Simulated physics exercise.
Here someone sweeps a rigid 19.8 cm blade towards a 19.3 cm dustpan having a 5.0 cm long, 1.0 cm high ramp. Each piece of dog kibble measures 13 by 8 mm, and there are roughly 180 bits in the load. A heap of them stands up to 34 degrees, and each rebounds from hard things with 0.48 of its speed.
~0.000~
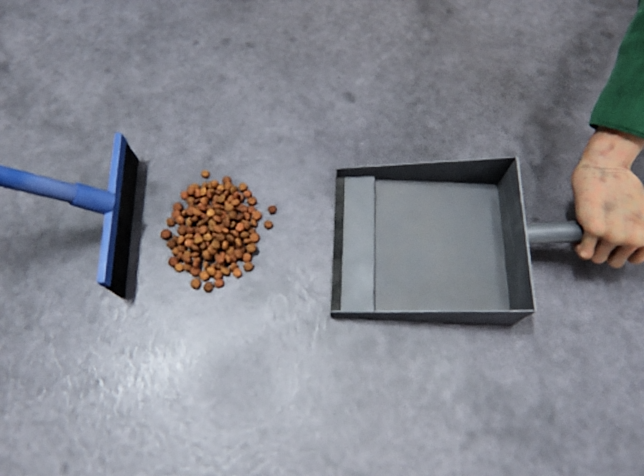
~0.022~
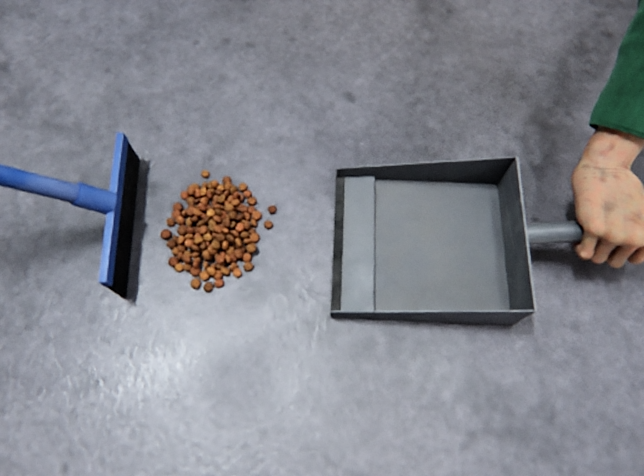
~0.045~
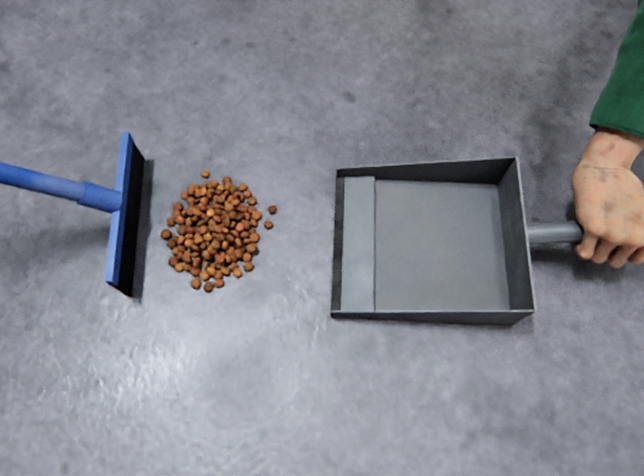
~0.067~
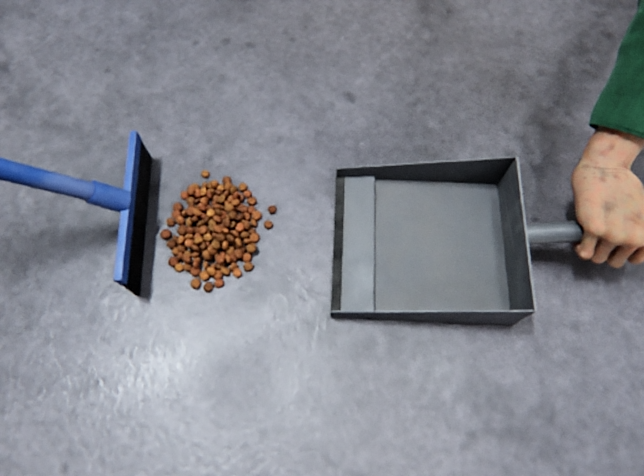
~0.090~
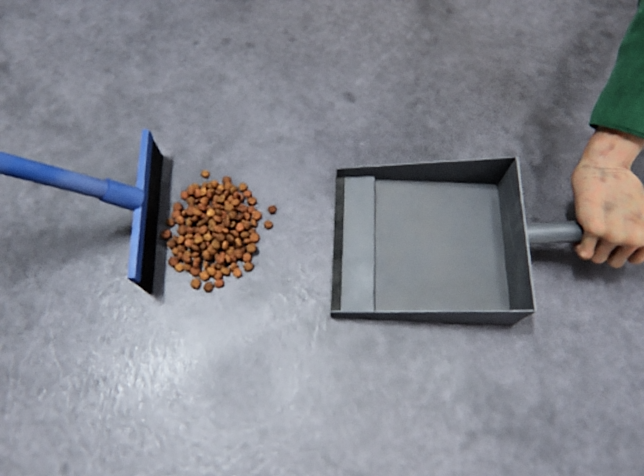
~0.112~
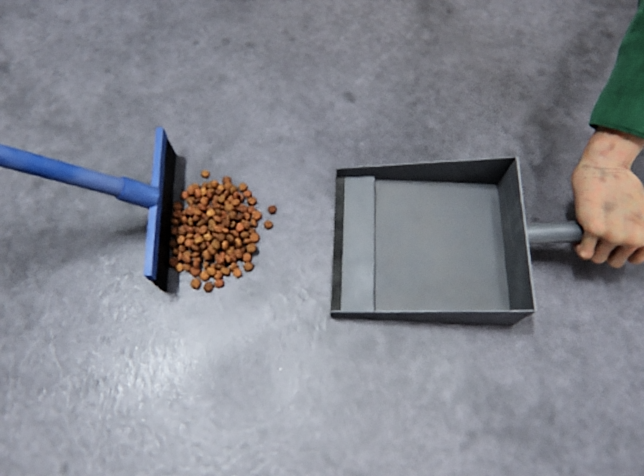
To begin with, a blue blade on a handle stands left of a small heap of brown kibble on a grey floor, while a green-sleeved hand holds a grey dustpan at right. The blade slides slowly rightward and meets the heap's left edge, barely shifting the pieces, while the dustpan stays still.
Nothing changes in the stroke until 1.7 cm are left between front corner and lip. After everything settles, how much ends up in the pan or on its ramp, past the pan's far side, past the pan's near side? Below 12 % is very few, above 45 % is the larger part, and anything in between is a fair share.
Pan: The larger part, far side: A fair share, near side: Very few.
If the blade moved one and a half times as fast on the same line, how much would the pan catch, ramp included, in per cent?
Roughly 60 in a hundred.
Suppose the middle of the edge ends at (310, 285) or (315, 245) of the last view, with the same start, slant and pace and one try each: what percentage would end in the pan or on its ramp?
Roughly 35 per cent for the first try and 50 per cent for the second.
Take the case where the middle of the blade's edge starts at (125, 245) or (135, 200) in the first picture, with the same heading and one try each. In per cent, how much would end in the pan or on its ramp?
Roughly 50 % and 45 %.
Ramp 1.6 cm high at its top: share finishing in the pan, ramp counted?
With that ramp, near 45 per cent.
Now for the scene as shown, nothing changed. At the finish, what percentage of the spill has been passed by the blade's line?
My guess is close to 5 per cent.
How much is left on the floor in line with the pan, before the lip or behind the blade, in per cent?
Share there: Around 25 percent.
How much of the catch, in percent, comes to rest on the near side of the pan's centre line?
Around 30 percent.
Then, at 0.24 s, middle of the blade 11 cm from the lip; 0 % over the lip, far side 5 %, near side 0 %.
After 0.32 s, middle of the blade 5 cm from the lip; 0 % over the lip, far side 10 %, near side 0 %.
After 0.54 s, middle of the blade 3 cm from the lip; 55 % over the lip, far side 15 %, near side 0 %.
By 1.1 s all is still; pan 55 %, far side 15 %, near side 0 %, in front of the lip or behind the blade 25 %.
